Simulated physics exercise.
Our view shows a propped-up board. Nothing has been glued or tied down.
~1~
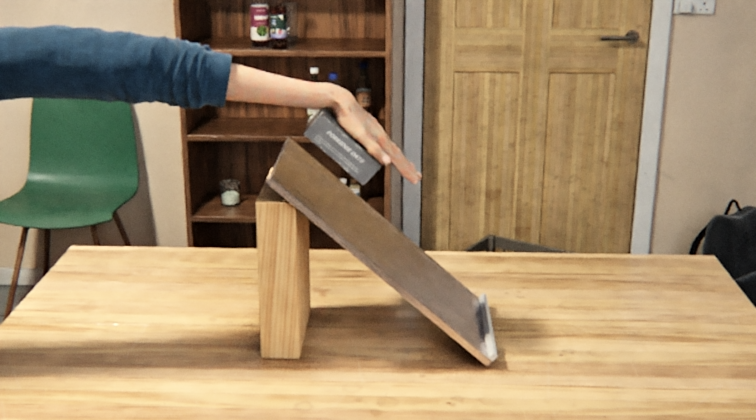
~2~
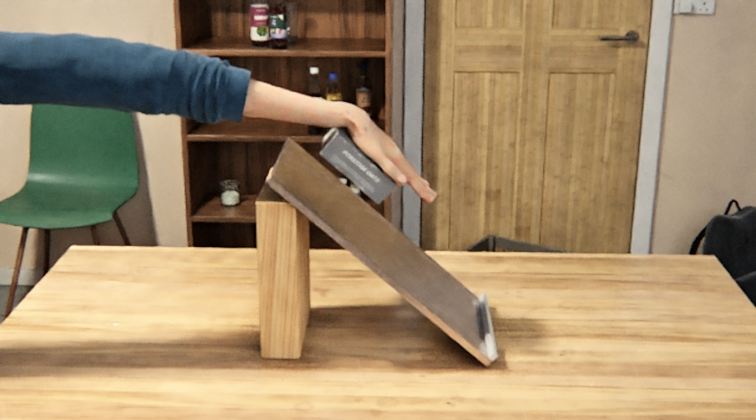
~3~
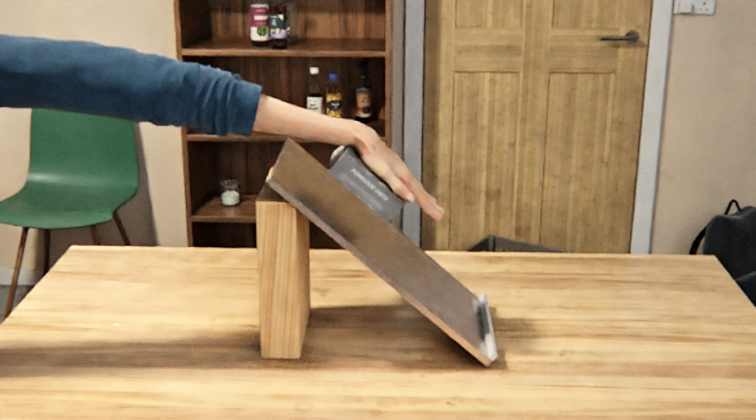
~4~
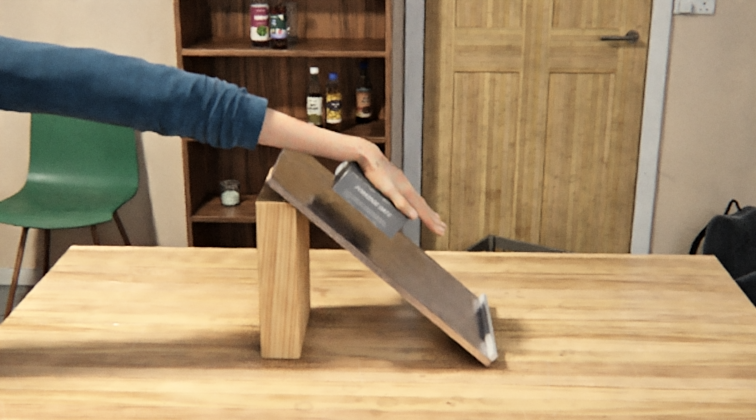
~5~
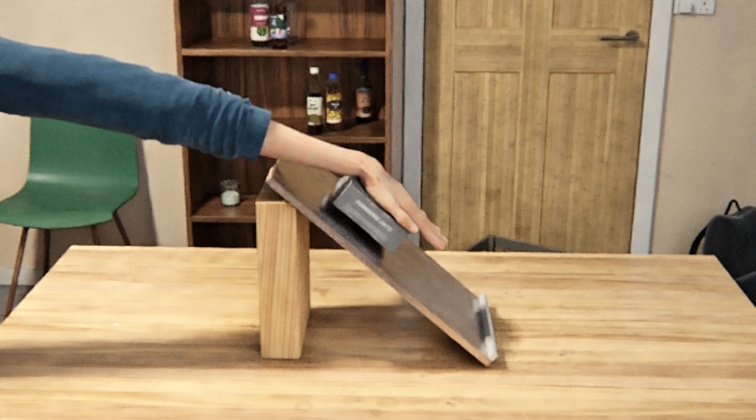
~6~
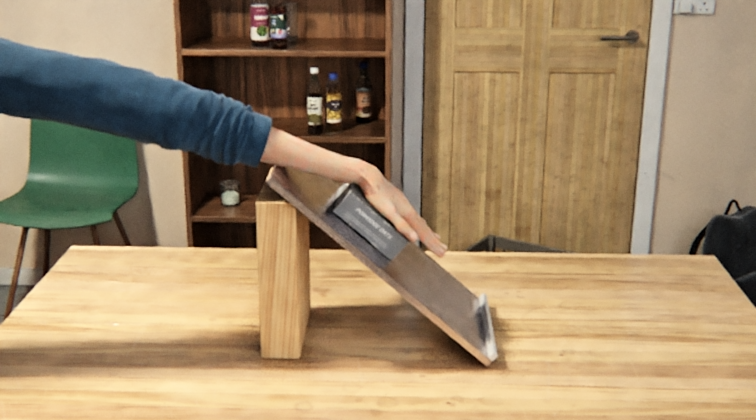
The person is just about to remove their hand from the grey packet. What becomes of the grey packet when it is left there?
Most likely it travels downward.
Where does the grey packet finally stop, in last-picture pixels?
Roughly (465, 293).
Then, 0.30 s later than the last frame, grey packet moved a little near (407, 244).
Then, 0.40 s later than the last frame, grey packet moved about its own width near (448, 279).
When it is over, moved from the start, grey packet. End places, in pixels of the last picture, grey packet near (465, 294). The grey packet runs down the board.
